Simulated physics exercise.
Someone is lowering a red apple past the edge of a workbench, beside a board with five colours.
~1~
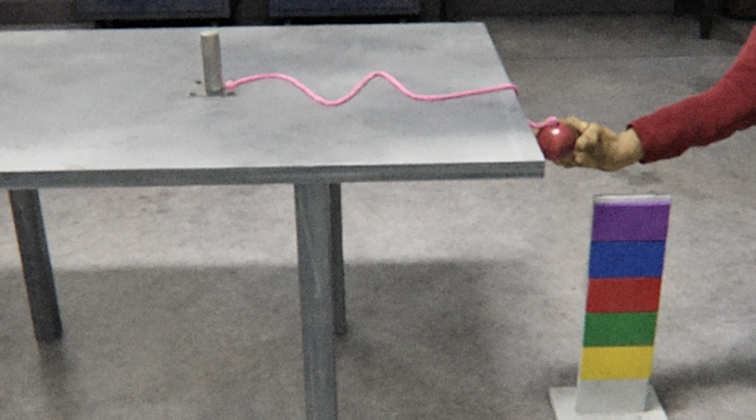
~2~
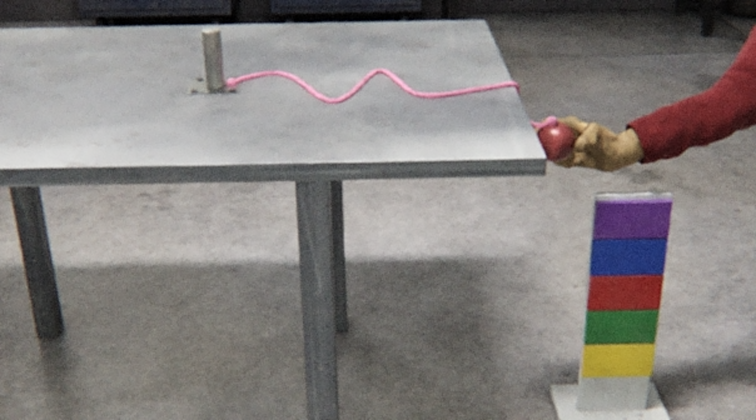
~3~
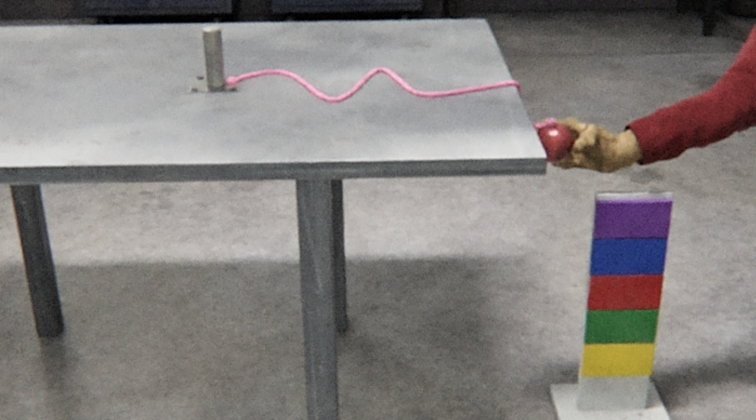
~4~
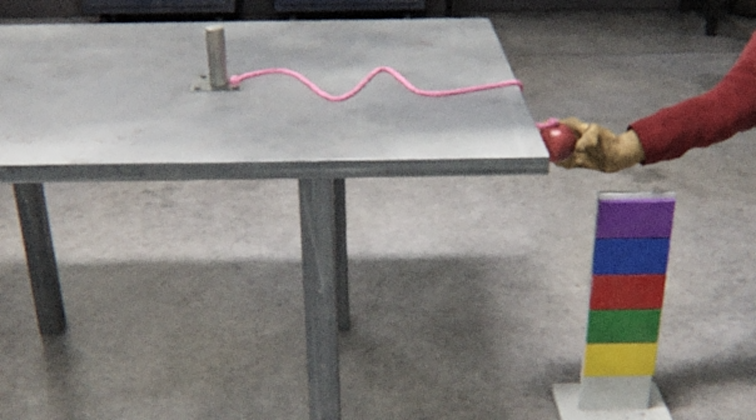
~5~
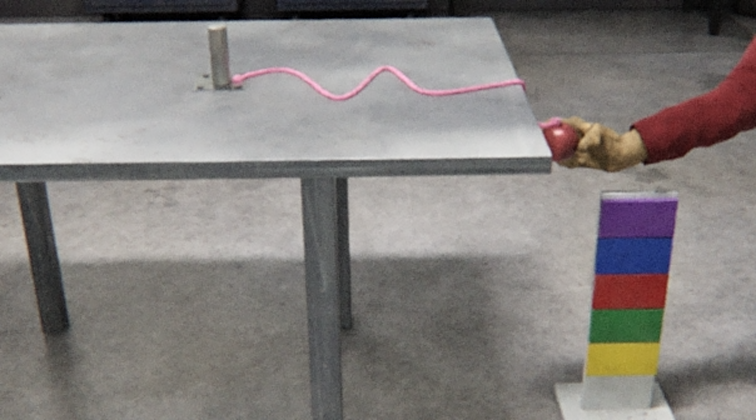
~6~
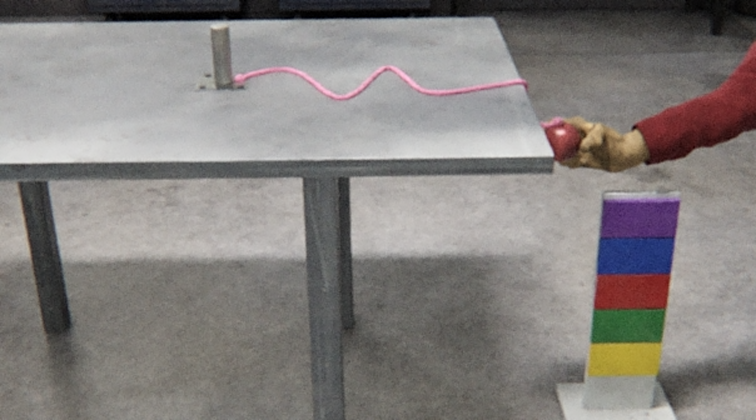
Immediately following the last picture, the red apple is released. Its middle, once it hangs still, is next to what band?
Next to the green one.
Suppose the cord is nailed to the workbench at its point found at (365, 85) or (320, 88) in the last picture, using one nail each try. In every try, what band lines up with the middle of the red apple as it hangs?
Results, in sequence: Blue / red.
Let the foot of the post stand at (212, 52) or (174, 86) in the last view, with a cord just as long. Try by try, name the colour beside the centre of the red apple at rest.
First try: Red; second try: Red.
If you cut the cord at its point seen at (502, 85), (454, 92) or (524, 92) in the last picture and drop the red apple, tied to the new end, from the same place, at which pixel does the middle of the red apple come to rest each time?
I'd put it around (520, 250) for the first cut, (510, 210) for the second and (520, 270) for the third.
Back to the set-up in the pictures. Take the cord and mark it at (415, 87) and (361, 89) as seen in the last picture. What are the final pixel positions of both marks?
I'd put the first at about (522, 148) and the other at about (444, 82).
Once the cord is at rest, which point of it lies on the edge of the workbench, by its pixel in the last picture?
That point sits at about (392, 69).
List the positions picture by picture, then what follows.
Red apple (556, 141); purple (632, 224); blue (628, 260); red (624, 296); green (621, 331); yellow (617, 364), in the first frame.
Red apple (555, 142); cord through (267, 74) (318, 96) (364, 81) (406, 87) (482, 89), in the second frame.
Red apple (554, 143), in the third frame.
Red apple (556, 143); cord through (270, 71) (322, 94) (368, 79) (410, 85) (485, 88), in the fourth frame.
Red apple (559, 142), in the fifth frame.
Red apple (561, 142); cord through (275, 70) (326, 93) (372, 78) (414, 85) (490, 87), in the sixth frame.
Early on, apple near (541, 327); level with green.
Midway, apple near (487, 321); level with green.
Near the end, apple near (516, 328); level with green.
Finally, apple near (508, 330); level with green. Its middle rests at the green band.
